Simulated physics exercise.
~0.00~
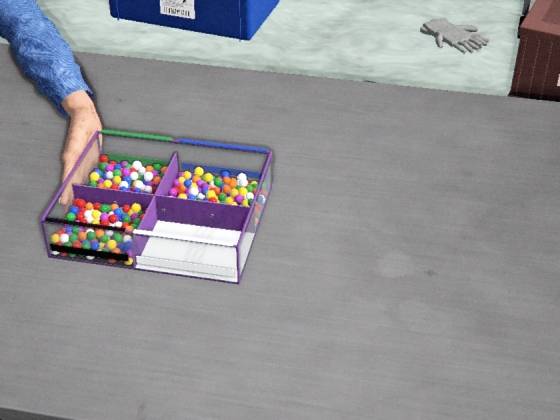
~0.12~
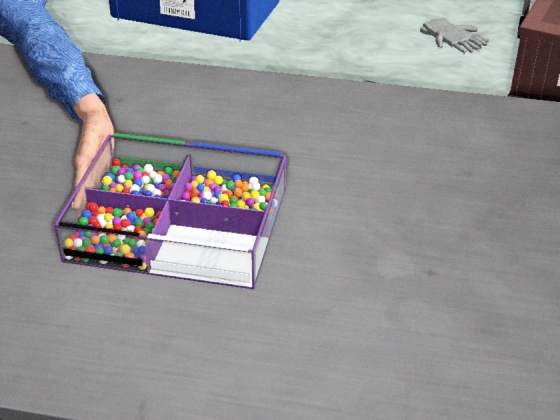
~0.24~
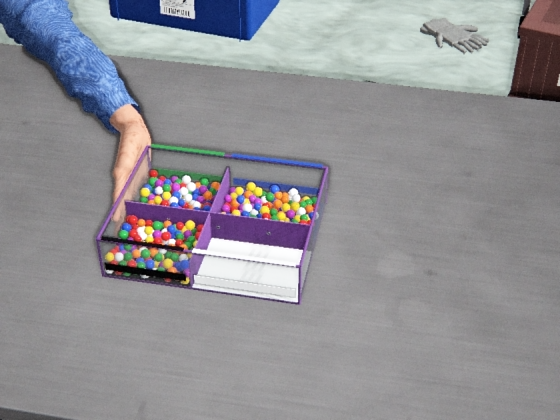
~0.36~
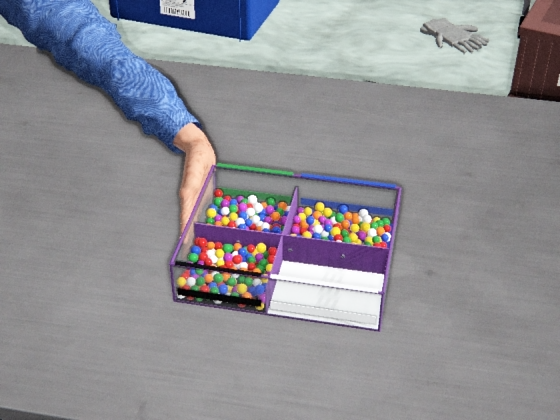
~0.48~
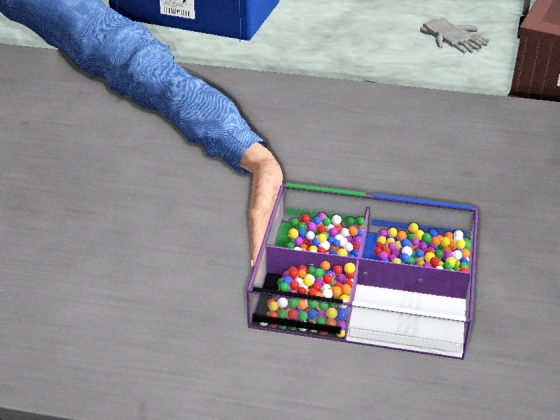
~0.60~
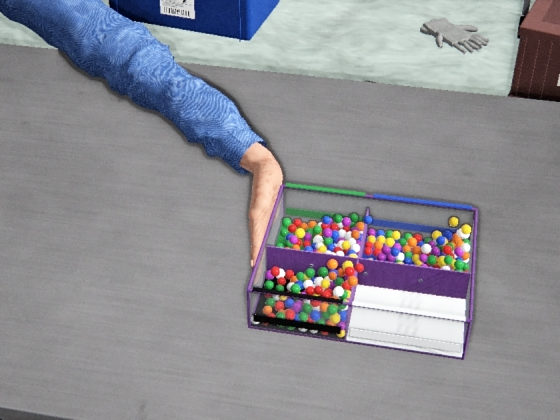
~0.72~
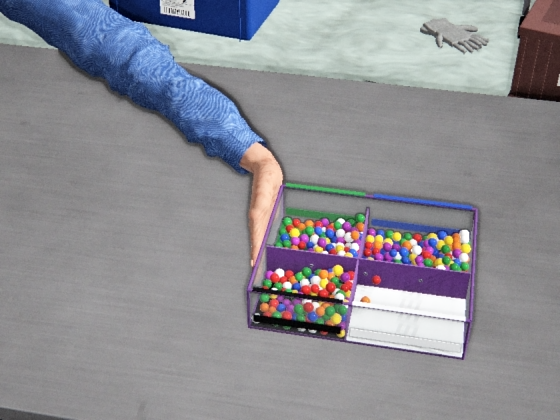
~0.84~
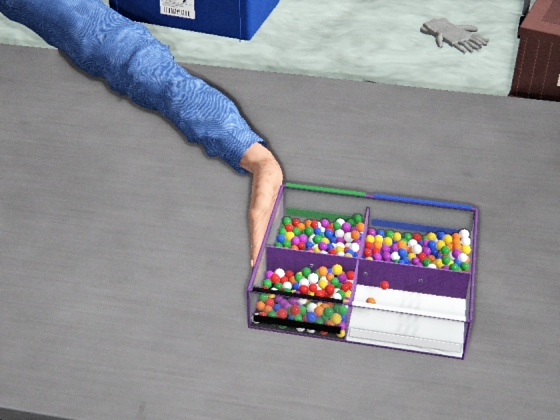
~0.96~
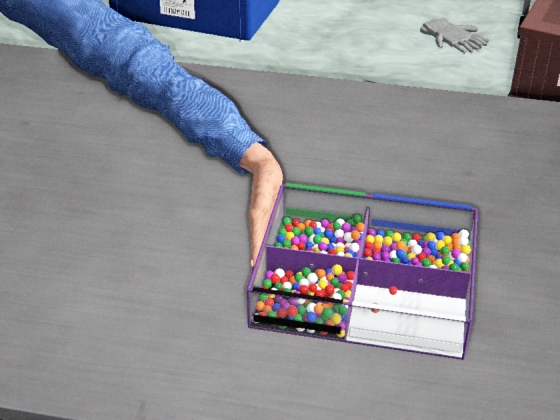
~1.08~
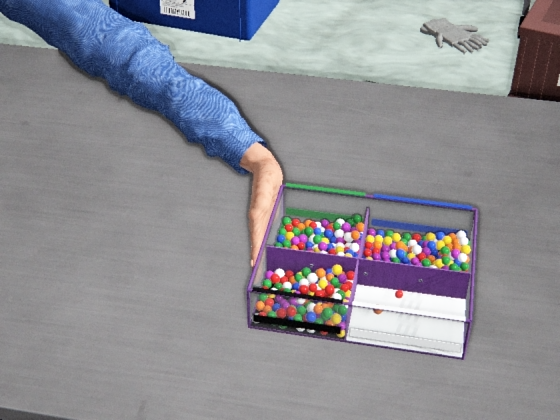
A clear, purple-edged tray of small multicoloured balls sits on a grey tabletop, seen from above at an angle, with a blue-sleeved arm reaching in from the upper left to hold its left side. Balls fill three compartments, while the lower right one is empty and white. Behind the table are a blue bin, a grey glove and a brown box on a pale floor. The hand slides the tray right and toward the viewer, then stops. The balls shift, and a reddish one enters the empty compartment, rolling right as the tray and hand stay still.
